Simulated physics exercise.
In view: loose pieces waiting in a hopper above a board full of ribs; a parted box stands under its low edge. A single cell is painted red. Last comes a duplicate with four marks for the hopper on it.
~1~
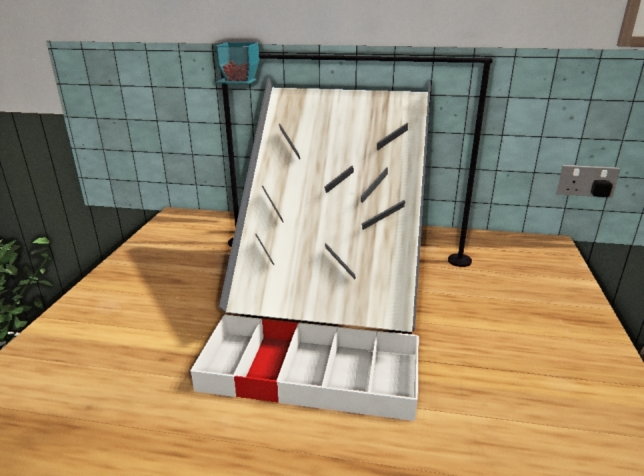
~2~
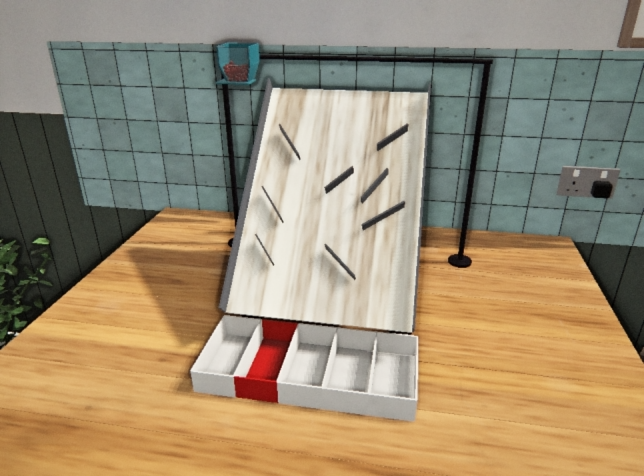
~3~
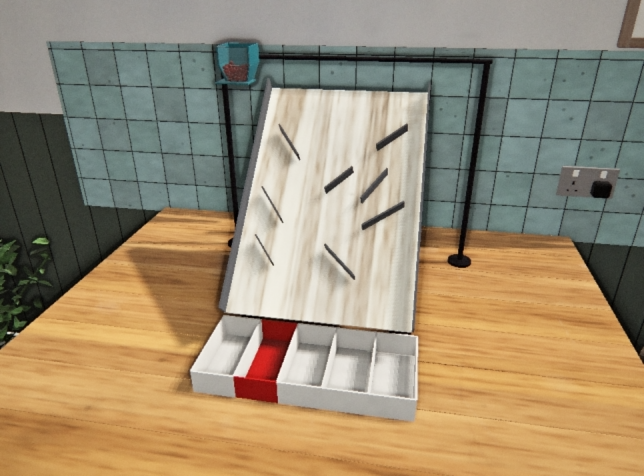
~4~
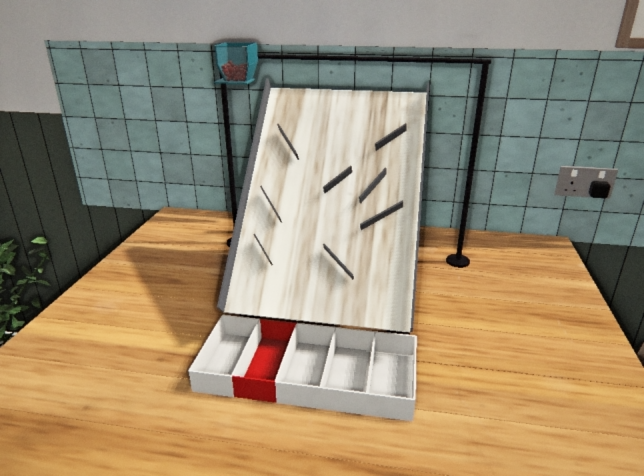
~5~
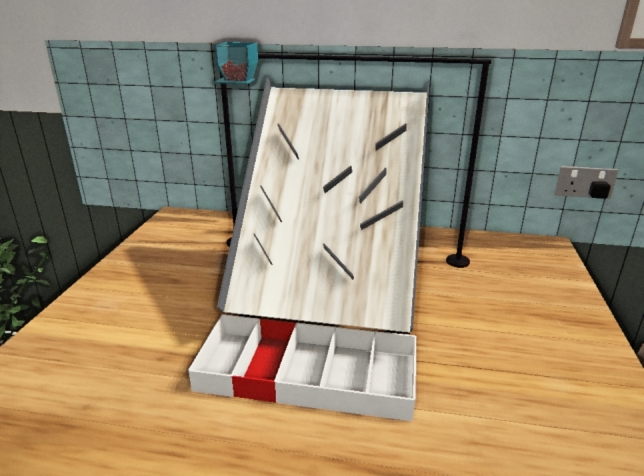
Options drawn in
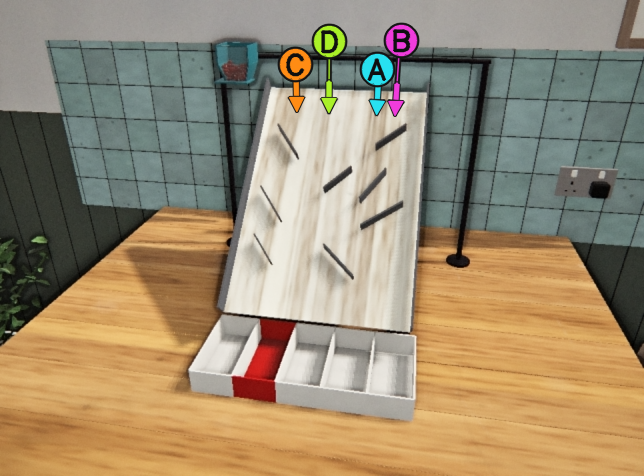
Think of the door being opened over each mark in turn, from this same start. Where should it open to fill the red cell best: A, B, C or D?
Take D.
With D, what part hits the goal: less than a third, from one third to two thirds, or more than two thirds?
More than two thirds.
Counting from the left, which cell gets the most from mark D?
It is the second one.
On the marked copy, mark A meets the board at (376, 109); mark B meets the board at (395, 110); mark C meets the board at (296, 106); mark D meets the board at (328, 107).
For mark A, roughly a third in the red cell, roughly half in other cells, about a tenth held on the board.
For mark B, roughly a third in the red cell, roughly half in other cells, about a tenth held on the board.
For mark C, roughly a third in the red cell, roughly two thirds in other cells, just a few held on the board.
For mark D, the larger part in the red cell, roughly a quarter in other cells, just a few outside the box.
